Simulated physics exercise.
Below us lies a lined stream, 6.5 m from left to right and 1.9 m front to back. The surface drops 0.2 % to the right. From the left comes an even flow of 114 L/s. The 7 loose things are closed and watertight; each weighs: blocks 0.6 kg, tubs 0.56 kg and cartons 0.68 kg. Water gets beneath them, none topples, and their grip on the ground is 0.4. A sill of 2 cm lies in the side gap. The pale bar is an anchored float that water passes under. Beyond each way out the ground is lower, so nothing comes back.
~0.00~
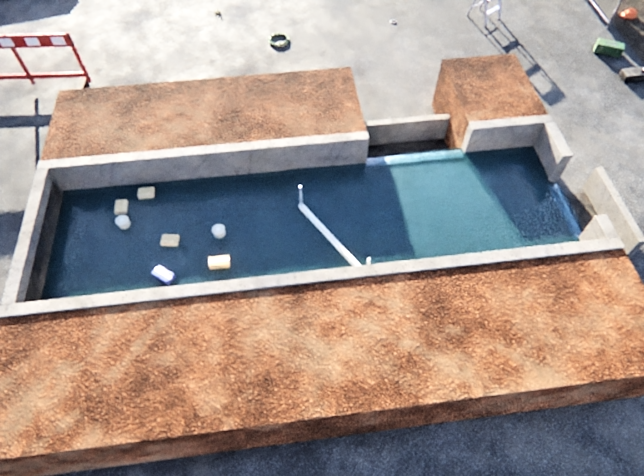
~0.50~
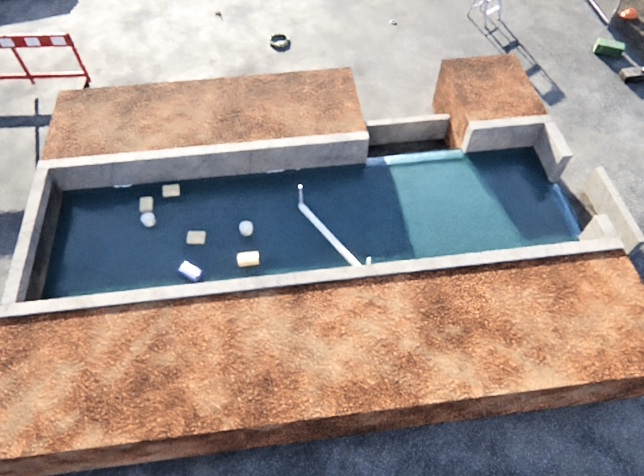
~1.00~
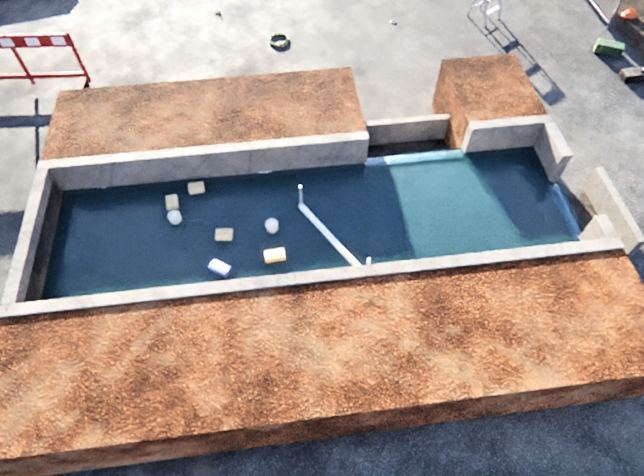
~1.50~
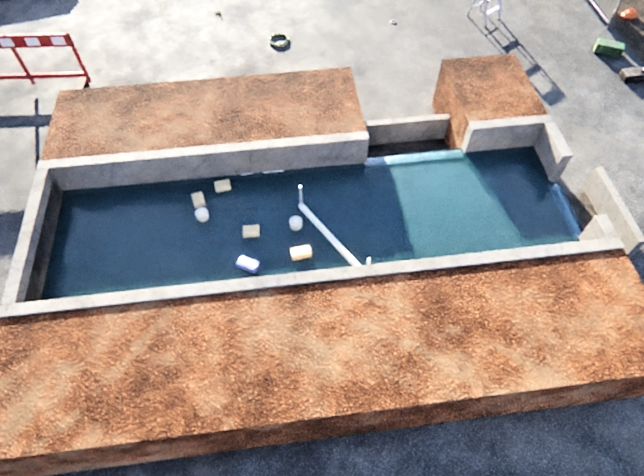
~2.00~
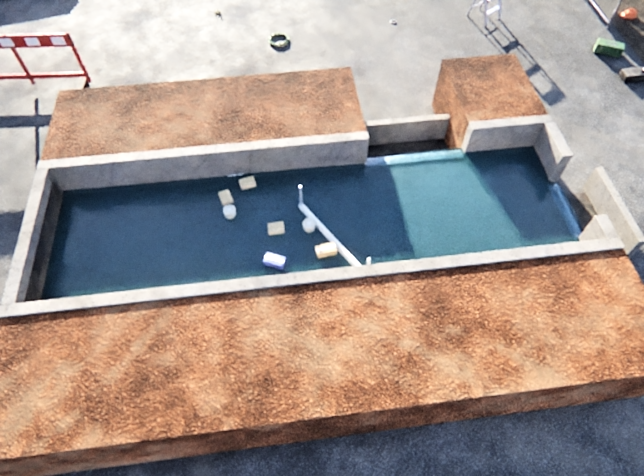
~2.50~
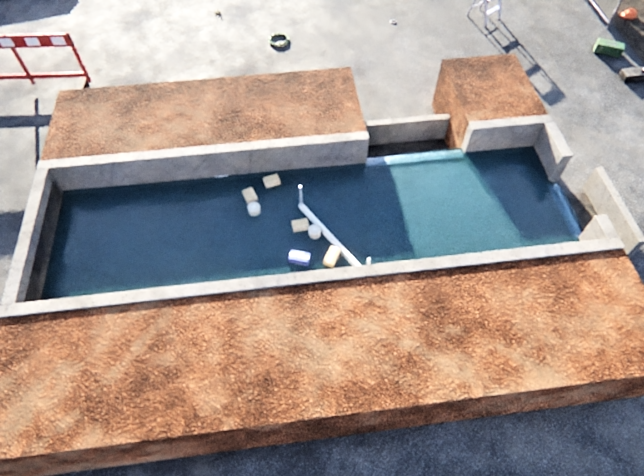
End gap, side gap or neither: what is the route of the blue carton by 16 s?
The blue carton: Neither.
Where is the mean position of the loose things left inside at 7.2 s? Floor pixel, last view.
Near (330, 254).
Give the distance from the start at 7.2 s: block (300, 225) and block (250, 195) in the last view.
In that order: 200 cm, washed out.
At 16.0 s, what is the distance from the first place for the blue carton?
About 200 cm.
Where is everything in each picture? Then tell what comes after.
In the first frame, the blue carton at (163, 273), afloat; about 1270 L in view; 0 of 7 have shifted.
In the second frame, the blue carton at (190, 270), afloat, 32 cm from its start; 9 cm deep round most things; 7 of 7 have shifted.
In the third frame, the blue carton at (219, 267) floats, 66 cm from its start; about 1270 L in view; 7 of 7 have shifted.
In the fourth frame, the blue carton at (248, 263), afloat, 99 cm from its start; 10 cm deep round most things; 7 of 7 have shifted.
In the fifth frame, the blue carton at (274, 259) floats, 131 cm from its start; about 1280 L in view; 7 of 7 have shifted.
In the sixth frame, the blue carton at (299, 256) floats, 161 cm from its start; about 1280 L in view; 7 of 7 have shifted.
After 3.5 s the blue carton is near (336, 253), 2.1 m from its start, afloat; 0 of 7 are out; 7 afloat.
After 7.2 s the blue carton is near (340, 256), 2.1 m from its start, afloat; 2 of 7 are out; 5 afloat.
After 12.0 s the blue carton is near (340, 256), 2.1 m from its start, afloat; 2 of 7 are out; 5 afloat.
After 16.0 s the blue carton is near (340, 256), 2.1 m from its start, afloat; 2 of 7 are out; 5 afloat.
